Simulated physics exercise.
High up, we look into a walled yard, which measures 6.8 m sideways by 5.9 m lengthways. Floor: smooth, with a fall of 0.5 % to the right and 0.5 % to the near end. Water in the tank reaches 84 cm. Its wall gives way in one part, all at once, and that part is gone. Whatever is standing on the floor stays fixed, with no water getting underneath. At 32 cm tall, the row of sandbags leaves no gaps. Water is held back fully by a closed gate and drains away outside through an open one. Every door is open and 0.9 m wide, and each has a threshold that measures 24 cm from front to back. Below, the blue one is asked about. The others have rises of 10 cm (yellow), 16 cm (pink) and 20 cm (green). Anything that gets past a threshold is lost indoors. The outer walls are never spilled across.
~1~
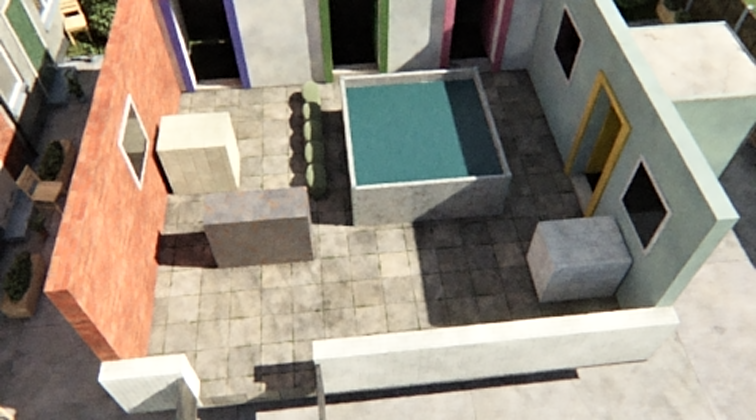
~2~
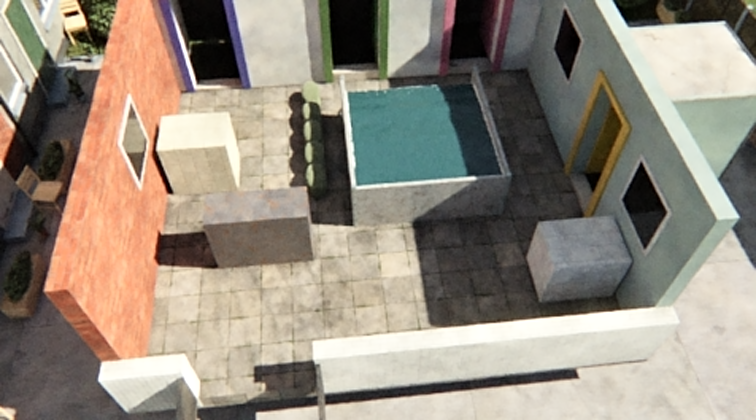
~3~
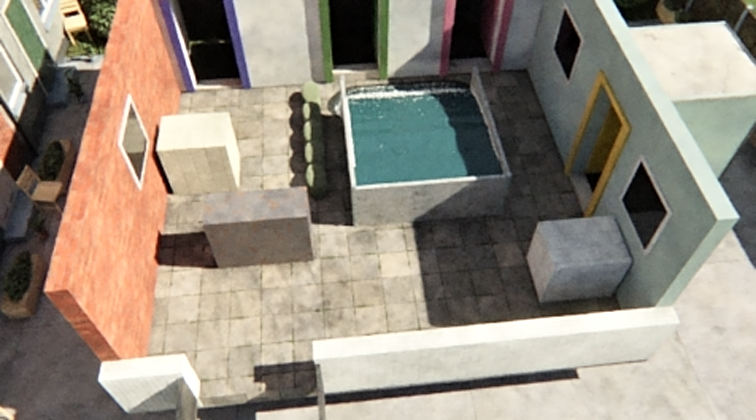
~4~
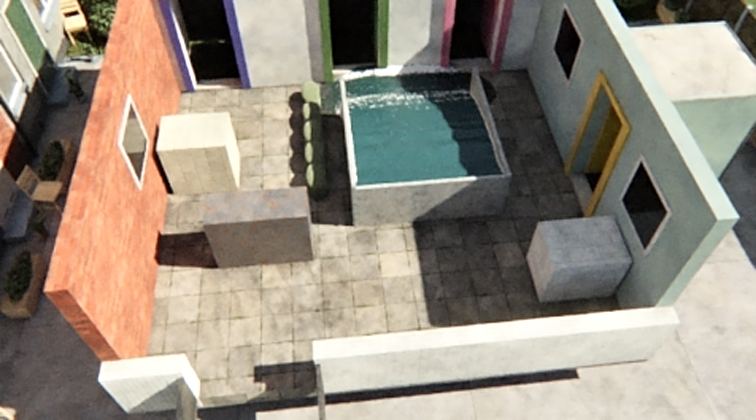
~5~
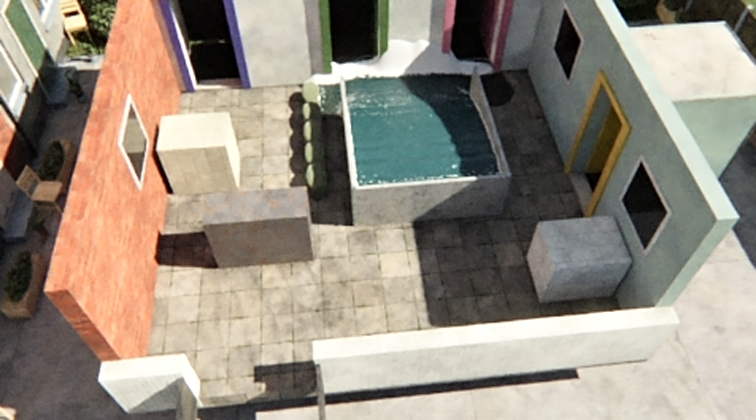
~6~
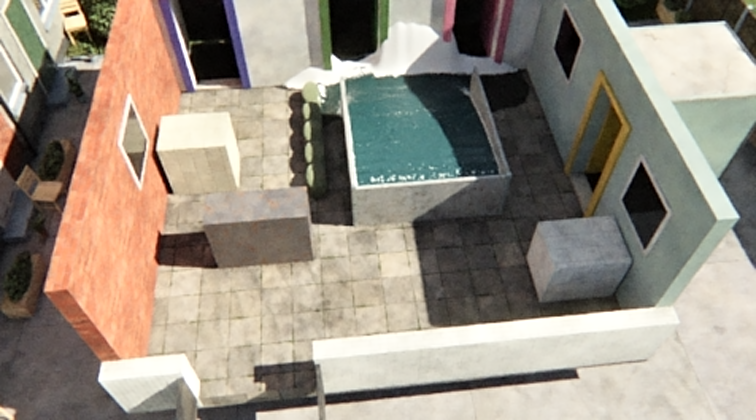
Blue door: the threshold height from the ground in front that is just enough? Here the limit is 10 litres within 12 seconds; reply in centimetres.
12 cm.
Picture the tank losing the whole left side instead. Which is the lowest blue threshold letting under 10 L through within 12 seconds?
Minimum height: Approx. 30 cm.
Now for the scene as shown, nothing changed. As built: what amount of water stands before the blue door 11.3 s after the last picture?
6.0 cm.
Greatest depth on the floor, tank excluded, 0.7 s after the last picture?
61 cm.
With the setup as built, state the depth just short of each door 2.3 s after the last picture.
In cm - yellow: 6, pink: 28, green: 33, blue: 5.
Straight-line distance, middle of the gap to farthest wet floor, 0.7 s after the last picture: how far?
About 4.4 metres out.
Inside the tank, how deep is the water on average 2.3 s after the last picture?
Average depth: Approx. 25 cm.
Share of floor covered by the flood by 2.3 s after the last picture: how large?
Some 50 per cent of it.
Then, 0.7 s after the last picture water covers 20 % of the floor, deepest (61 cm) near (405, 81); 3 cm at the blue door, 0 litres in over its 5 cm threshold.
Then, 2.3 s after the last picture water covers 50 % of the floor, deepest (38 cm) near (522, 73); 5 cm at the blue door, 1 litre in over its 5 cm threshold.
Then, 11.3 s after the last picture water covers 95 % of the floor, deepest (14 cm) near (577, 245); 6 cm at the blue door, 77 litres in over its 5 cm threshold.
At the blue door as built, the water peaked near 11 cm, 4.7 s after the last picture.
With a threshold of 10 cm, 19 litres would have come in within the 12 s; with 14 cm, 5 litres. So under 10 litres takes about 12 cm.
